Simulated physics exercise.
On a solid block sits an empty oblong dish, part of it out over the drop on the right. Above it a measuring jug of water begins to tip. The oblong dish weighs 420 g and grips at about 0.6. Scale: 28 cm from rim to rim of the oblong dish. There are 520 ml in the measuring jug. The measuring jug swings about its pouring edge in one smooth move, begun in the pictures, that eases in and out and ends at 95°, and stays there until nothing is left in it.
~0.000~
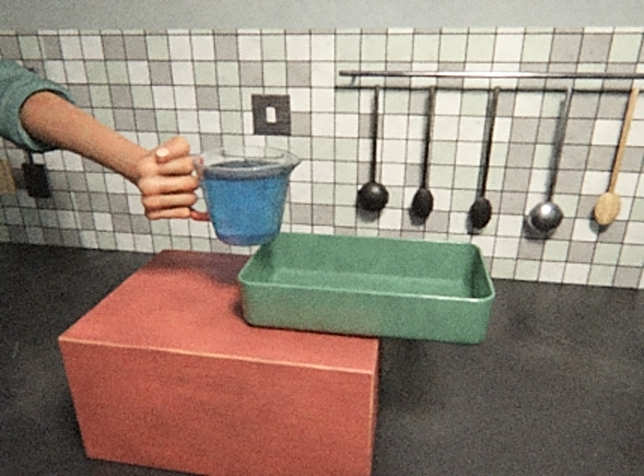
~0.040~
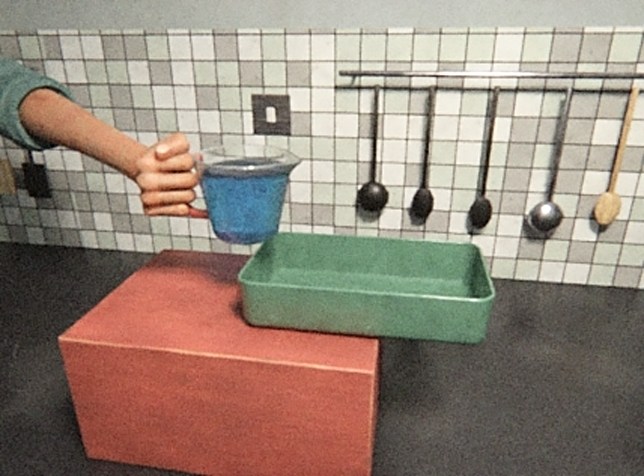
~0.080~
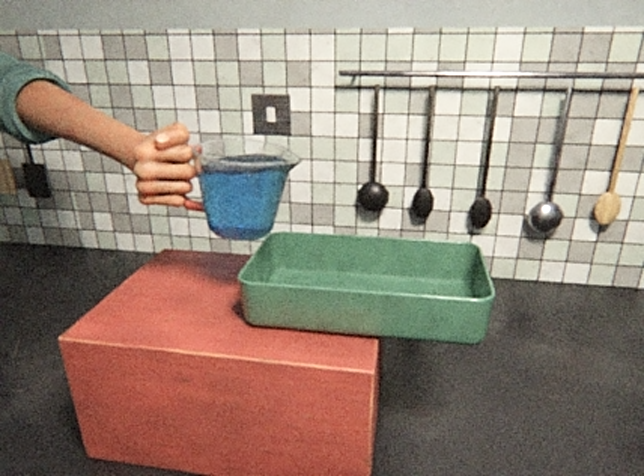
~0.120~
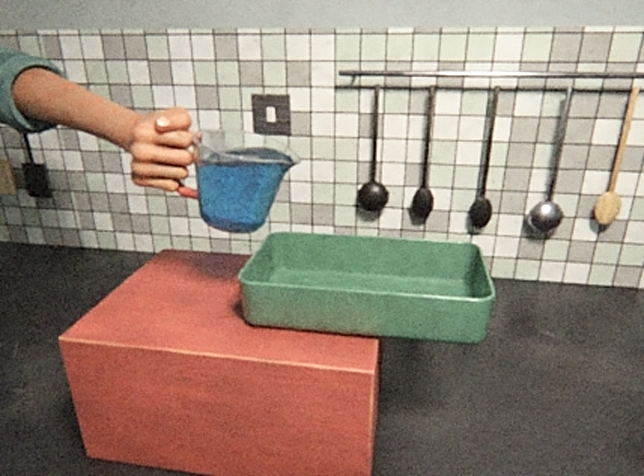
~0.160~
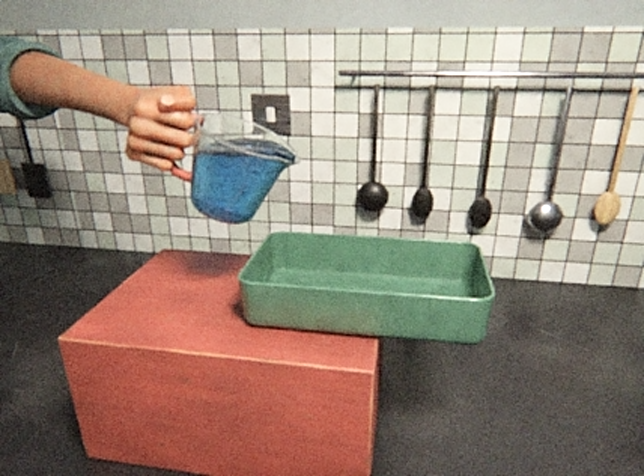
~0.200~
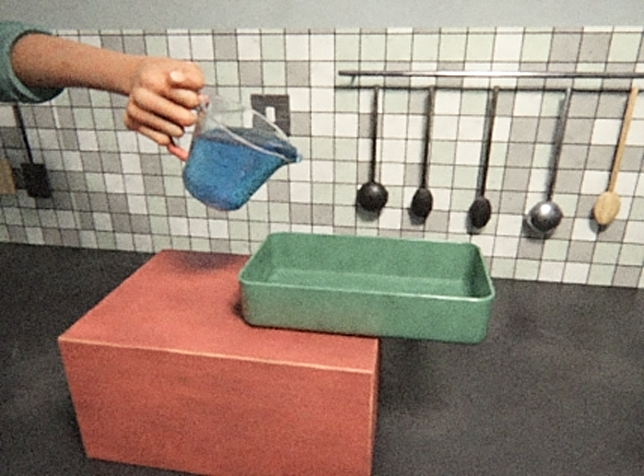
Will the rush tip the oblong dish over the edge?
This oblong dish topples off.
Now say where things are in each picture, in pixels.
In the first frame, it leans 0°; its right rim is at (302, 161); the water meets the walls at (205, 167) and (290, 170); the oblong dish's rim runs from (255, 255) to (486, 270); the block's edge is at (370, 372).
In the second frame, it leans 1°; its right rim is at (302, 161); the water meets the walls at (205, 166) and (289, 168).
In the third frame, it leans 6°; its right rim is at (302, 161); the water meets the walls at (204, 163) and (290, 163).
In the fourth frame, it leans 13°; its right rim is at (301, 161); the water meets the walls at (204, 157) and (292, 158).
In the fifth frame, it leans 22°; its right rim is at (301, 161); the water meets the walls at (201, 146) and (296, 155).
In the sixth frame, it leans 33°; its right rim is at (300, 161); the water meets the walls at (197, 138) and (295, 152); 2 per cent is over the edge.
After 0.44 s the tilt is 92° and 55 per cent is still to pour; the oblong dish lies level with 6 per cent in it.
After 0.62 s the tilt is 95° and 9 per cent is still to pour; the oblong dish leans 2° with 57 per cent in it.
After 0.80 s the tilt is 95° and 1 per cent is still to pour; the oblong dish leans 26° with 55 per cent in it.
After 1.00 s the tilt is 95° and 0 per cent is still to pour; the oblong dish leans 43° with 64 per cent in it.
In the end the oblong dish leans 180° with 0 per cent in it.
